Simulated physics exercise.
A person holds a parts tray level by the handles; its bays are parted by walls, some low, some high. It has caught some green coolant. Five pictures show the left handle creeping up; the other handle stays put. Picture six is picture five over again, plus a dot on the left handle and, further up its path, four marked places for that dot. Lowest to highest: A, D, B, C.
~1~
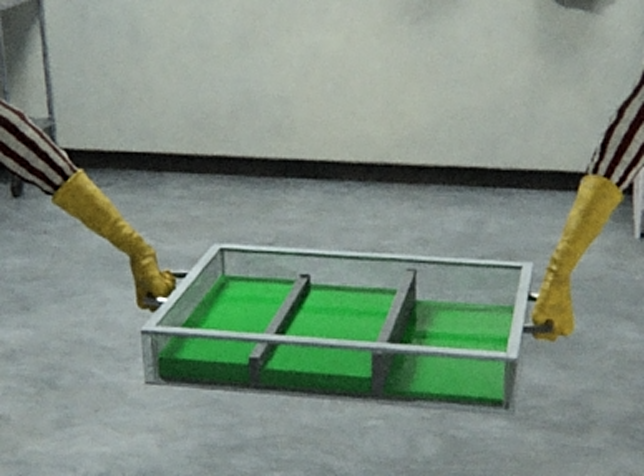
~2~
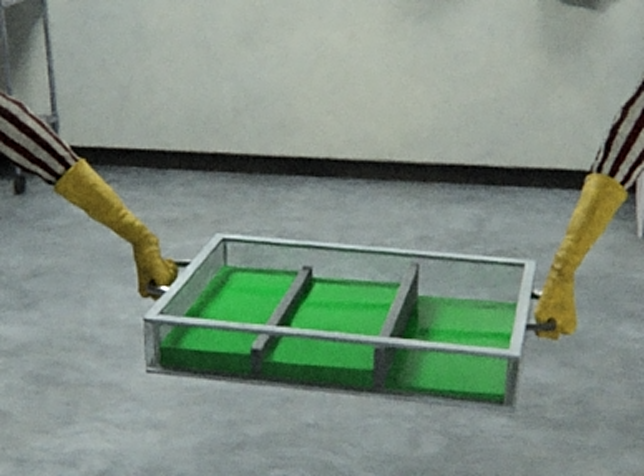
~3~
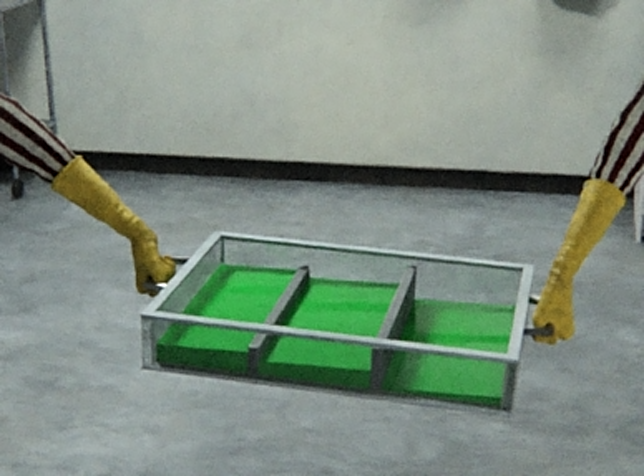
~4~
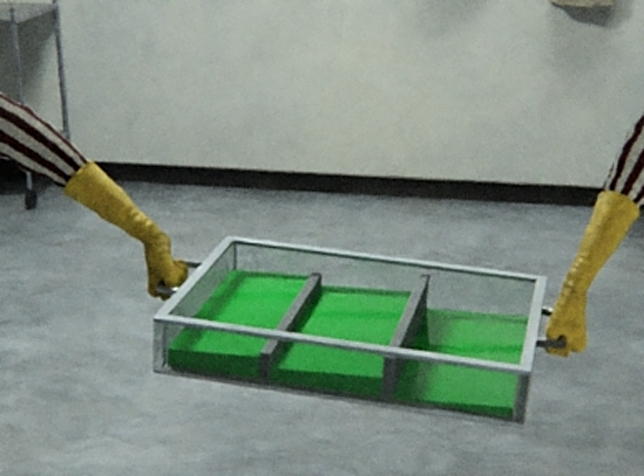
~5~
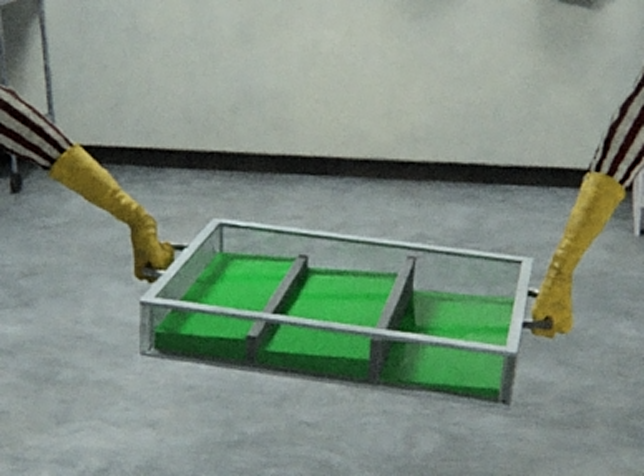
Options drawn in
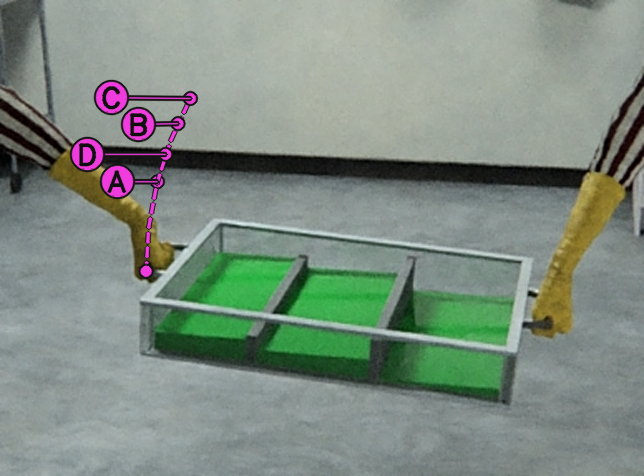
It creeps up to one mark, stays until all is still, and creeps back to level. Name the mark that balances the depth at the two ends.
D.
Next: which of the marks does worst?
Here it is stop C.
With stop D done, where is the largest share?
It is the middle one.
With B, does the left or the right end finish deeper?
The right end bay.
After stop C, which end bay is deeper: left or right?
The right end bay.
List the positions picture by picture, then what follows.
The tray is level; deepest in the left bay, at (237, 316), shallowest in the right; left handle at (159, 287).
Tipped about 1° down to the right; no wall is crossed; left handle at (161, 276).
Tipped about 3° down to the right; no wall is crossed; left handle at (159, 272).
Tipped about 4° down to the right; no wall is crossed; left handle at (171, 276).
Tipped about 4° down to the right; deepest in the left bay, at (234, 292), shallowest in the right; left handle at (157, 258).
On the marked copy, A at (157, 181); B at (177, 123); C at (190, 98); D at (165, 154).
For stop A, the left end bay stands much deeper than the other; nothing spills.
For stop B, the right end bay stands much deeper than the other; nothing spills.
For stop C, the right end bay stands much deeper than the other; nothing spills.
For stop D, the two end bays stand about equally deep; nothing spills.
